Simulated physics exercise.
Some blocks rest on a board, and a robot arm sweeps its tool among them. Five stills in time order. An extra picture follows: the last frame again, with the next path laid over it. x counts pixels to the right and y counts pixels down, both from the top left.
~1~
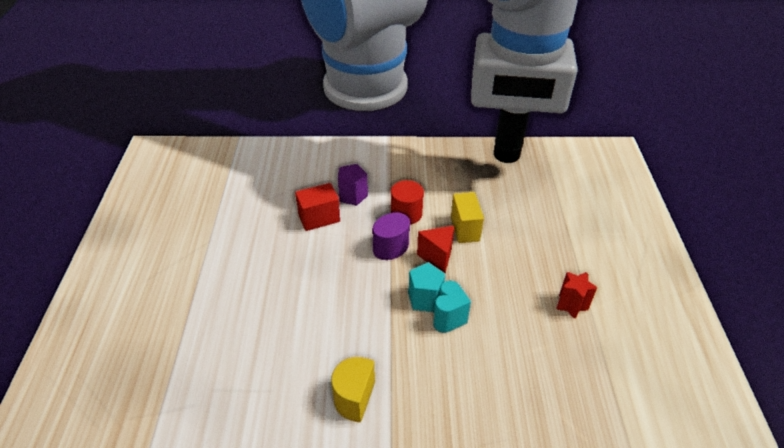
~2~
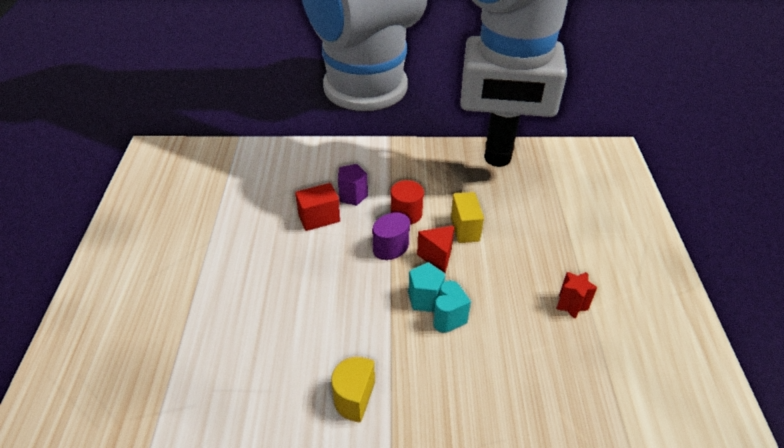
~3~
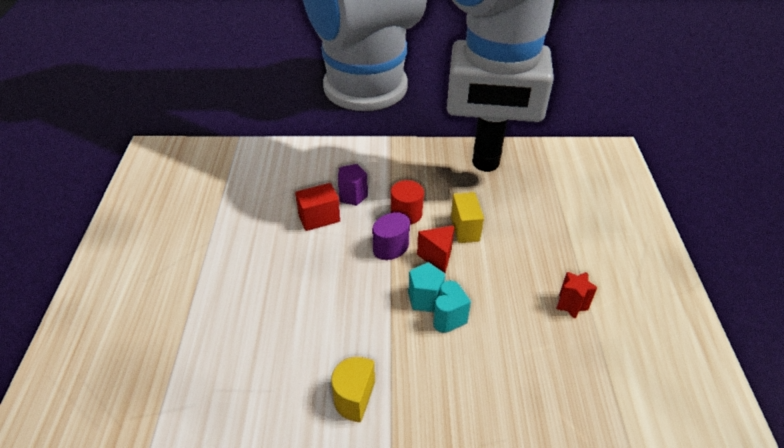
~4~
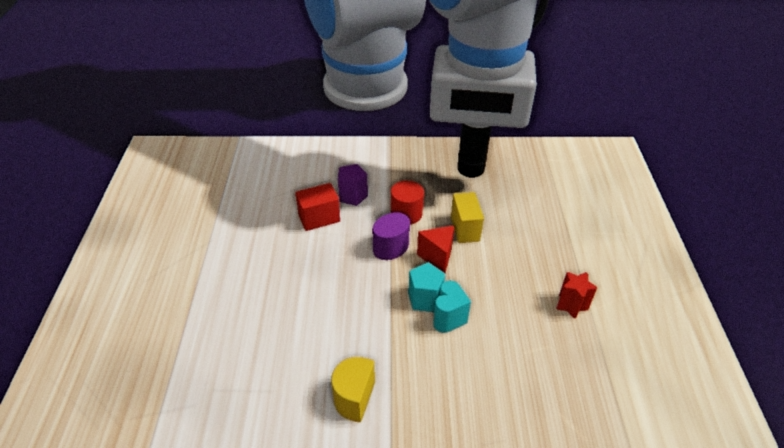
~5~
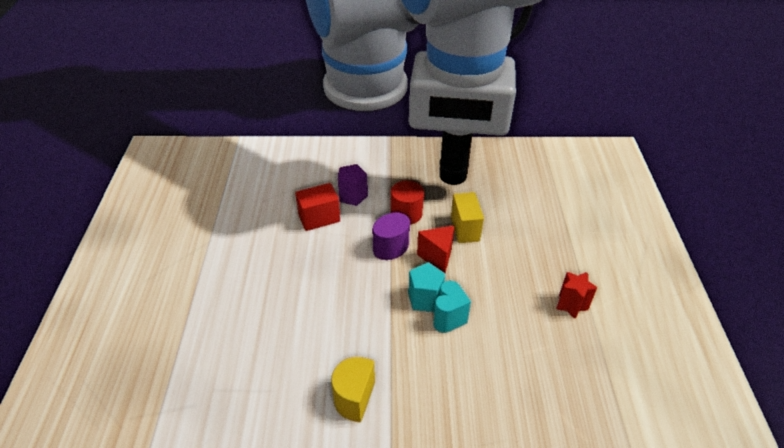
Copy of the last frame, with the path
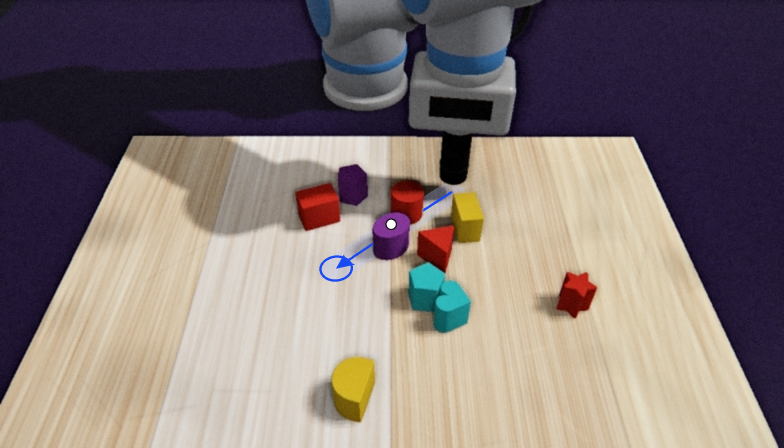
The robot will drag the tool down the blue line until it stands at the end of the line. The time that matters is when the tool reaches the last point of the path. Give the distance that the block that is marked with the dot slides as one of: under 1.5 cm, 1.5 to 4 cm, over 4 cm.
Shift: Over 4 cm.
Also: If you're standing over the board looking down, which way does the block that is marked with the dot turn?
It goes anticlockwise.
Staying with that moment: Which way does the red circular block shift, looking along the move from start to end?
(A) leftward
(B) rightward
The correct letter is B.
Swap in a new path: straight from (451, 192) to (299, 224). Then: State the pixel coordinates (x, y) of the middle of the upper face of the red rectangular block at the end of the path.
If I read the scene right, the answer is (261, 201).
Drawn move, straight from (451, 192) to (336, 268); the dot is on the purple oval block.
The first path, step by step. One third of the way, tool (416, 200); red circular block (387, 199).
Two thirds of the way, tool (377, 226); purple oval block (376, 244), turned 25° anticlockwise; red circular block (346, 211).
At the end, tool (335, 253); purple oval block (360, 265), turned 100° anticlockwise; red circular block (330, 216); yellow rectangular block still.
